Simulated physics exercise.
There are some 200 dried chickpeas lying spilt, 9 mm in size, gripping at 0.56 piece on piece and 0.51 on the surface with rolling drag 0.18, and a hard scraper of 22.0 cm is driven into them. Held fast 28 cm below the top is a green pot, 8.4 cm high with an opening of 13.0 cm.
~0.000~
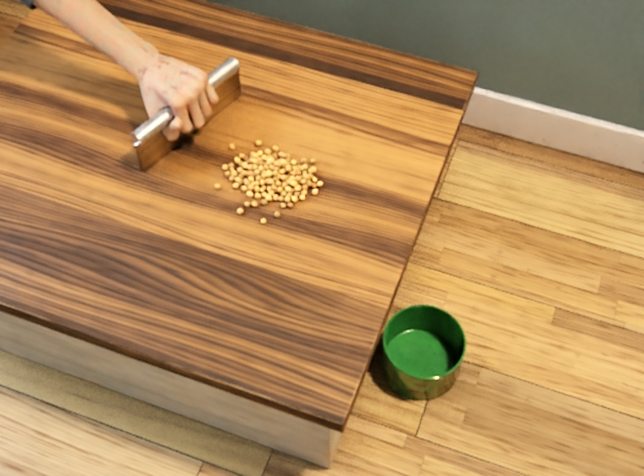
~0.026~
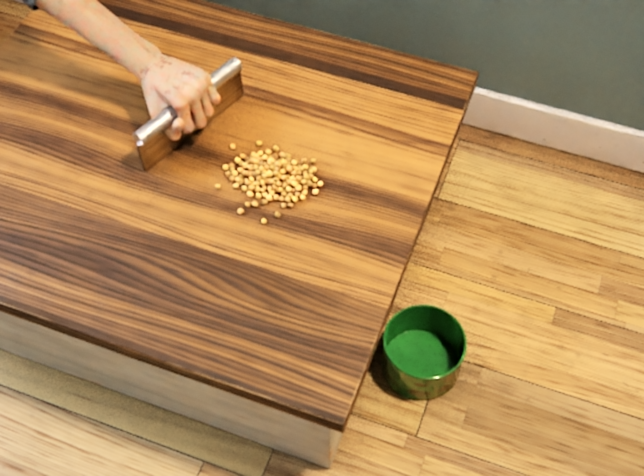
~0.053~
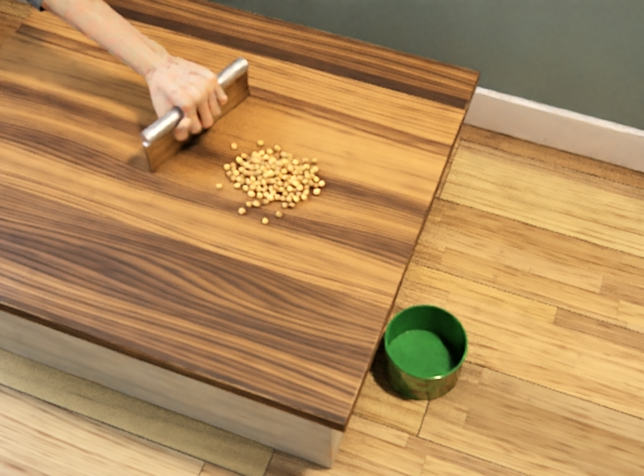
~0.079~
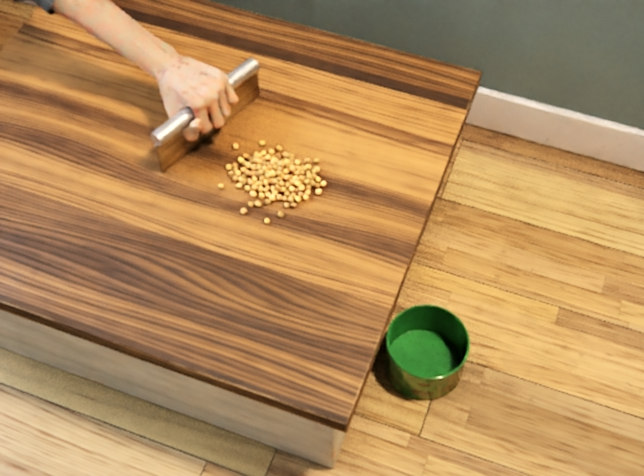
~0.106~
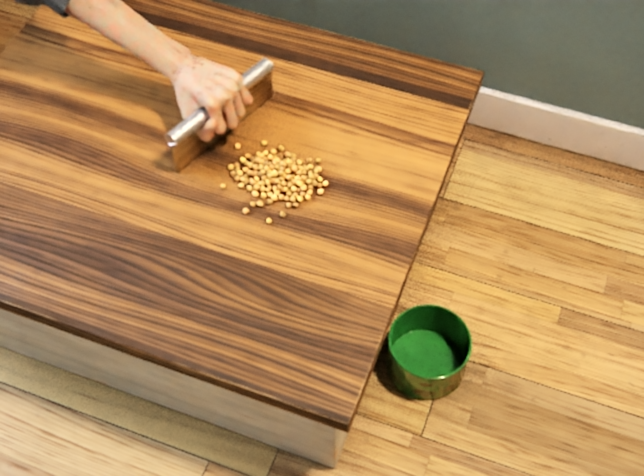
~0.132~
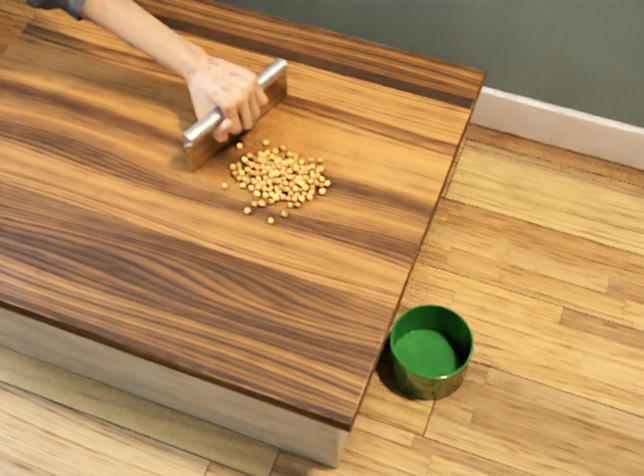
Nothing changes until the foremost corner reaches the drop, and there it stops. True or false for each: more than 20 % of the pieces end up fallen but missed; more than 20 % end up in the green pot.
Fallen but missed: False; green pot: False.
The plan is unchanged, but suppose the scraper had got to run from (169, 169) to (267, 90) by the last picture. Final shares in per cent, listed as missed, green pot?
Missed: 40 %, green pot: 30 %.
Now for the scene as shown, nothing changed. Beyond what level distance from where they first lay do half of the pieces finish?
Around 6 centimetres.
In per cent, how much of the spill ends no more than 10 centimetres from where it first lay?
Some 65 percent.
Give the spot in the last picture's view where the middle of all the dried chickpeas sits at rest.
Roughly at (324, 198).
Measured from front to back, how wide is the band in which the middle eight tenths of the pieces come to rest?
That comes to roughly 14 cm.
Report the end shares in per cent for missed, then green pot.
Missed at 10 per cent, green pot at 0 per cent.
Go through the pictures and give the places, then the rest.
The first frame shows scraper from (138, 149) to (236, 73); moved 0.0 cm; 0 pieces shifted; middle of the spill at (271, 167); green pot at (425, 341).
The second frame shows scraper from (141, 149) to (238, 73); moved 0.3 cm; 0 pieces shifted; middle of the spill at (271, 167).
The third frame shows scraper from (148, 149) to (245, 73); moved 1.1 cm; 0 pieces shifted; middle of the spill at (273, 167).
The fourth frame shows scraper from (158, 149) to (255, 73); moved 2.5 cm; 0 pieces shifted; middle of the spill at (274, 167).
The fifth frame shows scraper from (173, 150) to (269, 74); moved 4.4 cm; 0 pieces shifted; middle of the spill at (276, 167).
The sixth frame shows scraper from (188, 150) to (284, 74); moved 6.5 cm; 0 pieces shifted; middle of the spill at (278, 167); green pot at (432, 340). Its speed is about 0.79 m/s, heading 18 degrees away from the viewer.
After 0.36 s, scraper 25 cm from its start, spill 13 cm wide; still on top 100 %.
Then, at 0.58 s, scraper 37 cm from its start, spill 16 cm wide; still on top 100 %.
Then, at 0.77 s, scraper 37 cm from its start, spill 17 cm wide; off the edge, not caught 10 %, still on top 90 %.
At rest (1.7 s), green pot 0 %, fallen but missed 10 %, still on top 90 %.
